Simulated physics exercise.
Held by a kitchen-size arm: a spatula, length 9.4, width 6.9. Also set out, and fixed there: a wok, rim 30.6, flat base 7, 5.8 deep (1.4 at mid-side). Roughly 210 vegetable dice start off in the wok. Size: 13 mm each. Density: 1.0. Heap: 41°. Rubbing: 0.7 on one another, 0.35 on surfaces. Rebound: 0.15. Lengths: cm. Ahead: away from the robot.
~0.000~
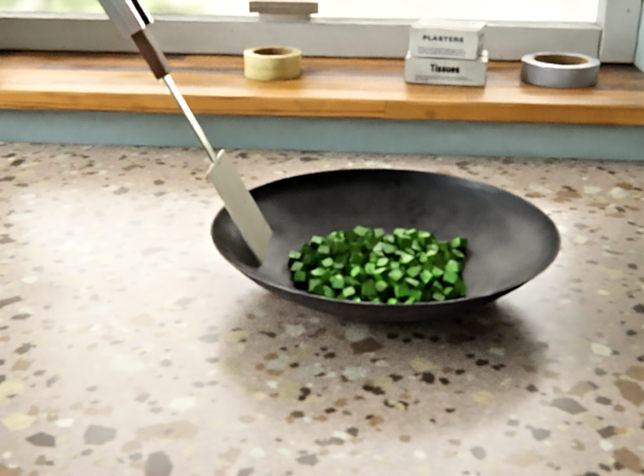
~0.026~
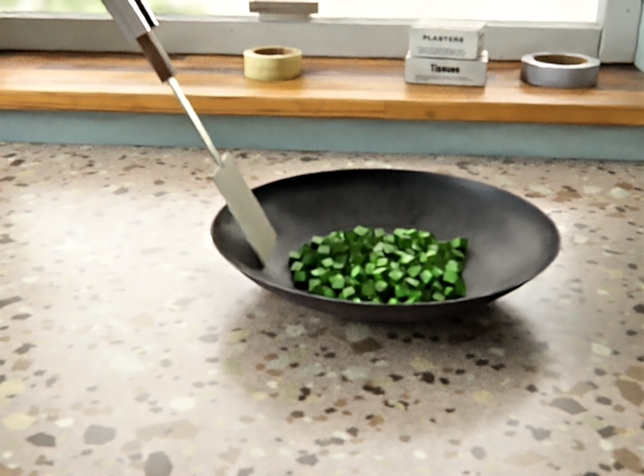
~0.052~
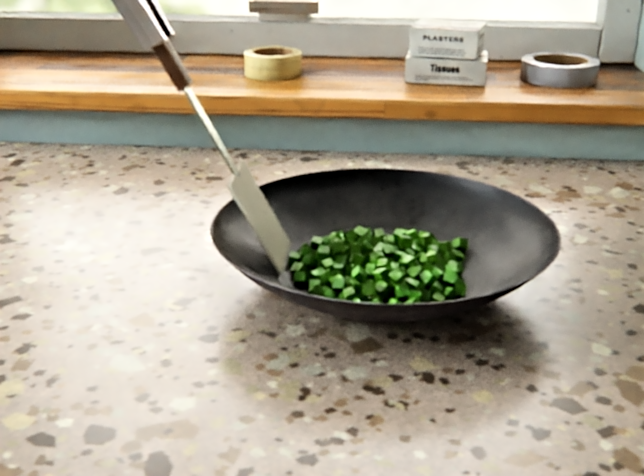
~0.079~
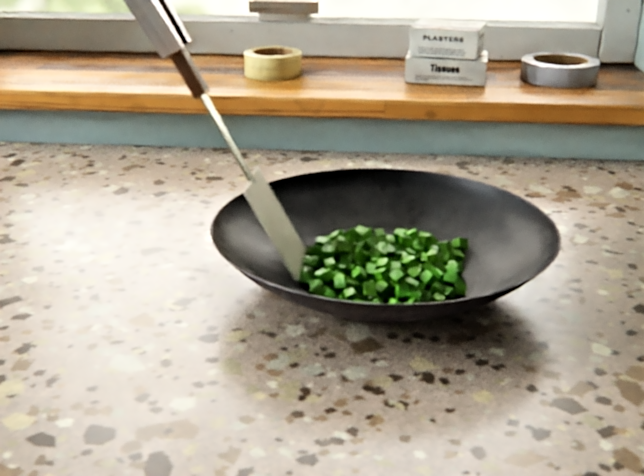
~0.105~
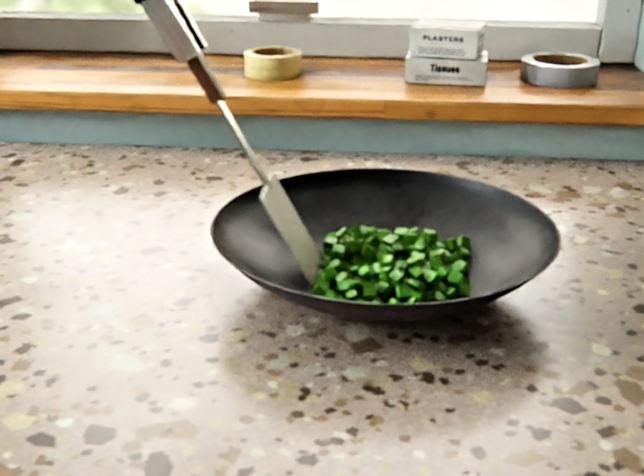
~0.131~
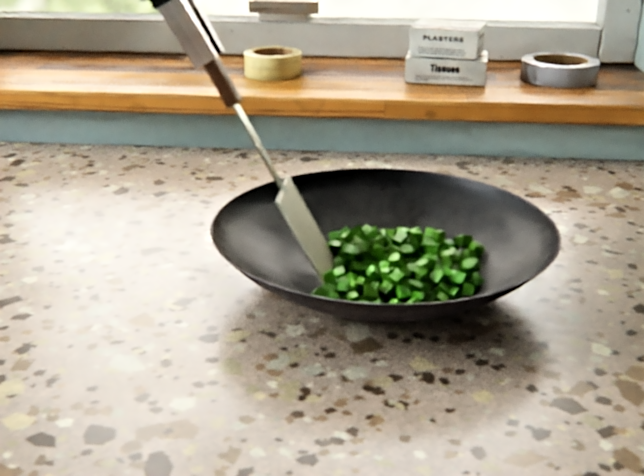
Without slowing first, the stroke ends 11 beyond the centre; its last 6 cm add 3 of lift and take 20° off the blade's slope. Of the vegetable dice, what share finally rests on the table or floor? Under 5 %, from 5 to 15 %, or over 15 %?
Over 15 %.
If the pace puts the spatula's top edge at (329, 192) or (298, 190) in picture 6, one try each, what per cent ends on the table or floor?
Roughly 35 per cent, then roughly 35 per cent.
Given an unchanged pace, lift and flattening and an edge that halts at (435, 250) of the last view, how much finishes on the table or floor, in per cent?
Estimate: Approx. 0 %.
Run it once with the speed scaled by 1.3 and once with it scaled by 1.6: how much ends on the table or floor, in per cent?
30 and 40 %.
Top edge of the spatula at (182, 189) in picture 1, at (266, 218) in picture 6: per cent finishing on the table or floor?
Near 25 in a hundred.
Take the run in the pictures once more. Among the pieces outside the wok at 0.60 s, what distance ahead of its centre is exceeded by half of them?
Roughly 22 centimetres ahead.
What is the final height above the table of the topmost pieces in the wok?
Some 5.5 cm above the table.
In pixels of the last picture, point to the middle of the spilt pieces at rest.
Pixel estimate: About (633, 291).
After 0.24 s, sloping 62°, highest piece 5 above the table; 213 in the wok.
After 0.35 s, sloping 55°, highest piece 8 above the table; 205 in the wok, 8 on the blade or in flight.
After 0.60 s, sloping 42°, highest piece 7 above the table; 145 in the wok, 68 on the table or floor.
After 1.65 s, sloping 42°, highest piece 7 above the table; 145 in the wok, 68 on the table or floor.
In the end, 145 in the wok, 68 on the table or floor. That is 32 % on the table or floor.
